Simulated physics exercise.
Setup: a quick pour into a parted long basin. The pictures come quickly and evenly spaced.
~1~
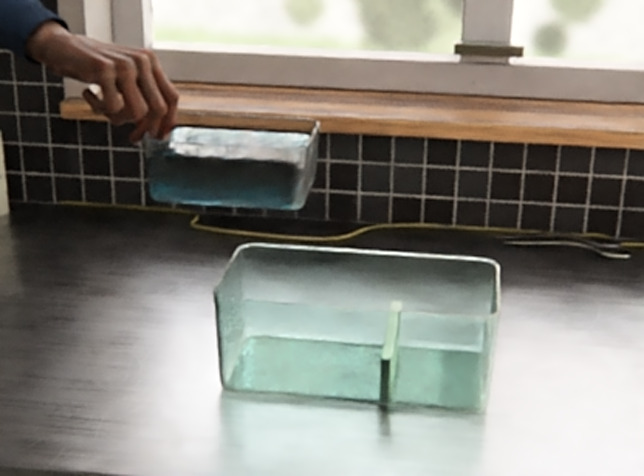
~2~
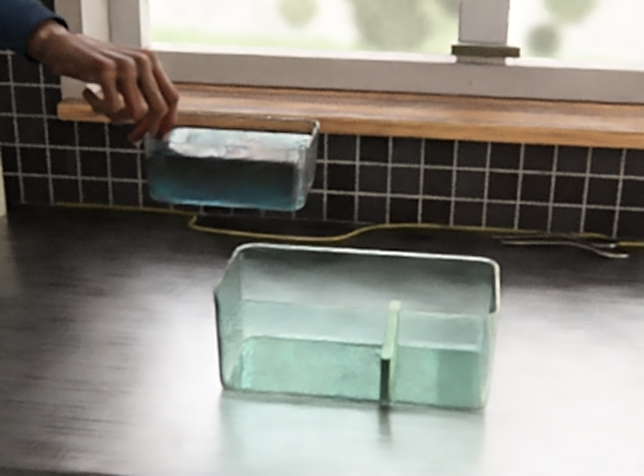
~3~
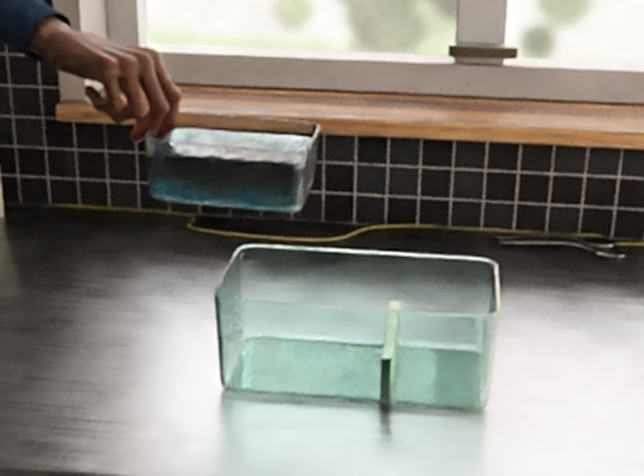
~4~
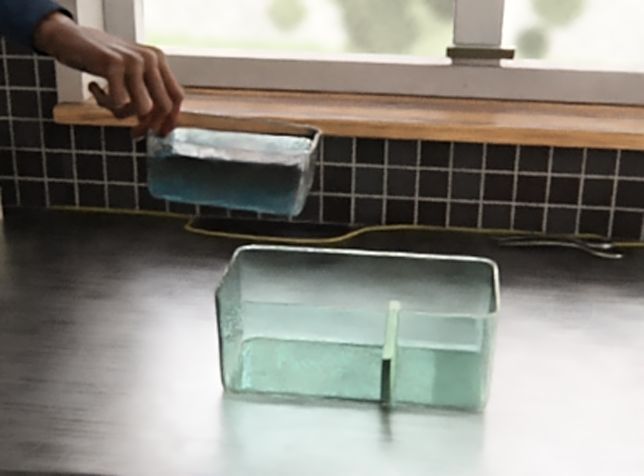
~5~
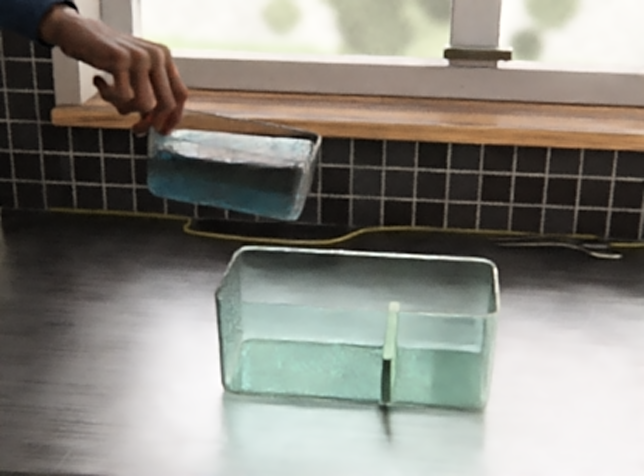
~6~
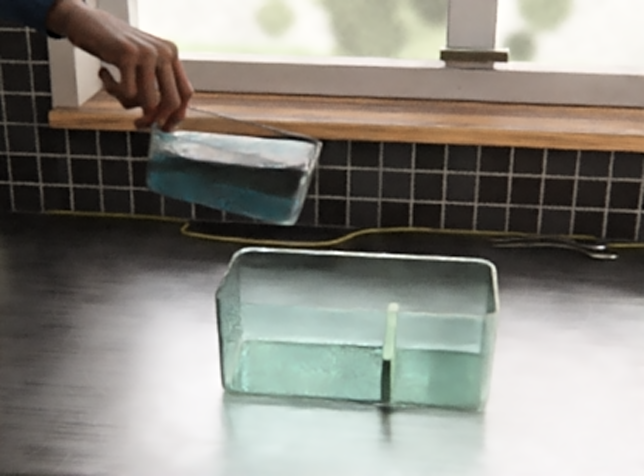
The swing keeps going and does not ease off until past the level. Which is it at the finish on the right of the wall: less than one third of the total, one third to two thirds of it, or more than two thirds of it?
At the finish the right of the wall has less than one third of the total.
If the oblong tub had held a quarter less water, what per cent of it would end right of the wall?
Best guess: Around 0 %.
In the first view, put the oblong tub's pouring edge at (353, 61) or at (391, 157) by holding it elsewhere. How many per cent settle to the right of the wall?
Roughly 65 in a hundred the first time and 75 in a hundred the second.
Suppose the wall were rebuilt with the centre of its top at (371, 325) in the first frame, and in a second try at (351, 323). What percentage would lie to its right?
My guess is some 50 percent the first time and some 65 percent the second.
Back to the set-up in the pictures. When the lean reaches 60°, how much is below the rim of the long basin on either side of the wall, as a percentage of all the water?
Left side: 20 in a hundred; right side: 5 in a hundred.
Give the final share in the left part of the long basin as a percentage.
Roughly 80 in a hundred.
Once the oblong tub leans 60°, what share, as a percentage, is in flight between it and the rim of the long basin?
About 35 per cent.
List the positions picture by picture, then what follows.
It leans 0°; its right rim is at (313, 136); the water meets the walls at (160, 139) and (311, 148); the long basin's rim runs from (227, 271) to (498, 289); the wall's top is at (392, 329), in the first picture.
It leans 1°; its right rim is at (313, 137); the water meets the walls at (160, 140) and (311, 148), in the second picture.
It leans 2°; its right rim is at (314, 139); the water meets the walls at (160, 140) and (311, 150), in the third picture.
It leans 5°; its right rim is at (315, 144); the water meets the walls at (160, 140) and (313, 151), in the fourth picture.
It leans 8°; its right rim is at (316, 150); the water meets the walls at (161, 142) and (314, 154), in the fifth picture.
It leans 12°; its right rim is at (316, 157); the water meets the walls at (161, 144) and (315, 155), in the sixth picture.
A moment on, the oblong tub is tipped part way and 44 per cent is still to pour, 18 is left of the wall and 3 right of it.
Next, the oblong tub is tipped on its side and 11 per cent is still to pour, 66 is left of the wall and 15 right of it.
Then the oblong tub is tipped on its side and 2 per cent is still to pour, 76 is left of the wall and 16 right of it.
Later the oblong tub is tipped on its side and 0 per cent is still to pour, 78 is left of the wall and 16 right of it.
In the end 79 per cent lies left of the wall, 16 right of it and 5 outside.
